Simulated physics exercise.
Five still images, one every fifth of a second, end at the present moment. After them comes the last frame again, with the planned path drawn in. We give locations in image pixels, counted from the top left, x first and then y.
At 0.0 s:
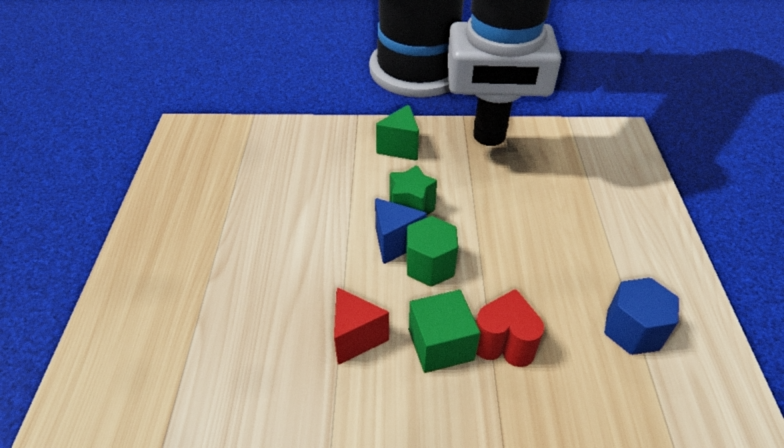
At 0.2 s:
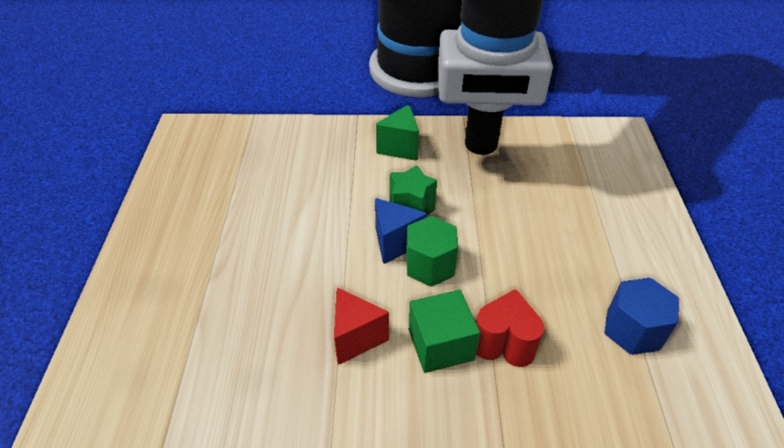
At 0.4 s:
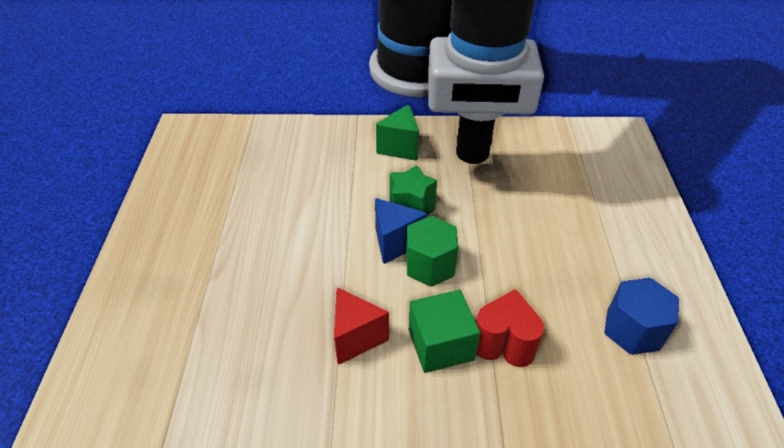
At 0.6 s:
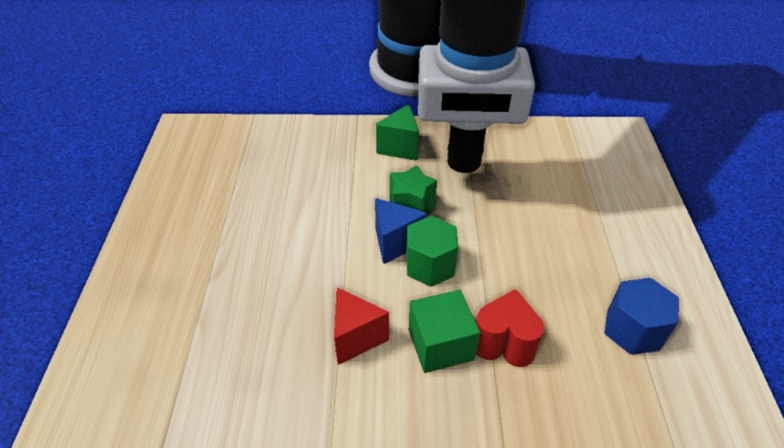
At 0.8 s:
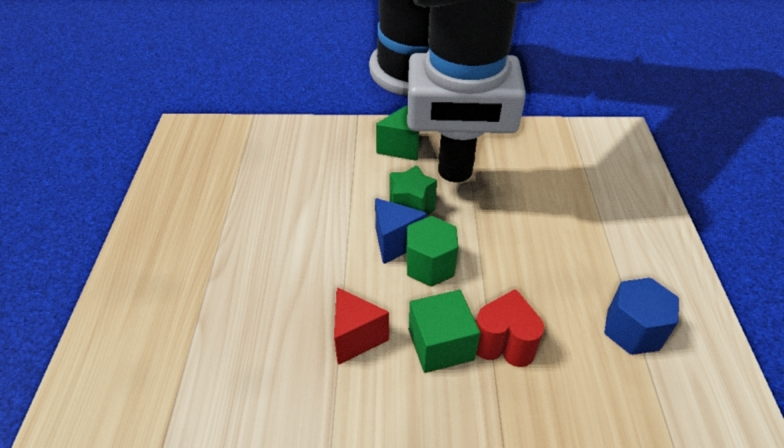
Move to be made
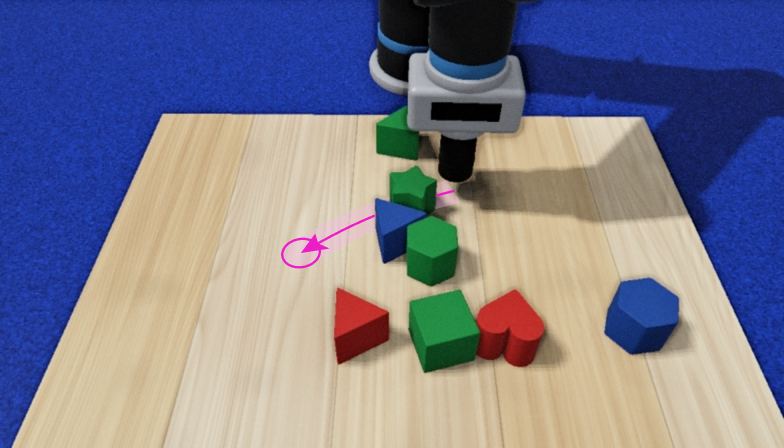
A robot arm moves its black stick down and left toward the still green star.
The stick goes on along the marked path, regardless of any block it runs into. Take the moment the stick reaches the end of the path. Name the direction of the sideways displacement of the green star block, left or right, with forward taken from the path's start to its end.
My answer: Left.
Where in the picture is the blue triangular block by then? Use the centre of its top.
Pixel (369, 243).
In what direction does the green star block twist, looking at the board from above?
From above, the green star block will be seen to turn anti-clockwise.
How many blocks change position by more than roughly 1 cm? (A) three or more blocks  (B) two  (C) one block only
Choice B: Two.
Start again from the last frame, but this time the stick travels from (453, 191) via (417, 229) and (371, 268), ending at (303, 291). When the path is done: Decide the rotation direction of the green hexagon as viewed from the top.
From overhead, anticlockwise.
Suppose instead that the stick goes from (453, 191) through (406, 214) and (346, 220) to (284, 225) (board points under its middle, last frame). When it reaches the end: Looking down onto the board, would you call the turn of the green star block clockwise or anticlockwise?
The block spins anticlockwise.
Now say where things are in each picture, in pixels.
Stick's lower end (489, 137); blue triangular block (395, 214); green triangular block (401, 119); green star block (412, 181), in the first picture.
Stick (481, 146); blocks still, in the second picture.
Stick (472, 154); blocks still, in the third picture.
Stick (464, 163); blocks still, in the fourth picture.
Stick (455, 172); blue triangular block (395, 214); green triangular block (401, 119); green star block (412, 181), in the fifth picture.
Drawn move, from (453, 191) through (377, 215) to (301, 253).
The first path, step by step. One third of the way, stick (401, 187); blue triangular block (384, 223), turned 25° anticlockwise; green star block (377, 196), turned 15° anticlockwise.
Two thirds of the way, stick (349, 207); blue triangular block (369, 243), turned 65° anticlockwise; green star block (334, 227), turned 55° anticlockwise.
At the end, stick (298, 234); blue triangular block (369, 243), turned 65° anticlockwise; green triangular block still; green star block (309, 256), turned 115° anticlockwise.
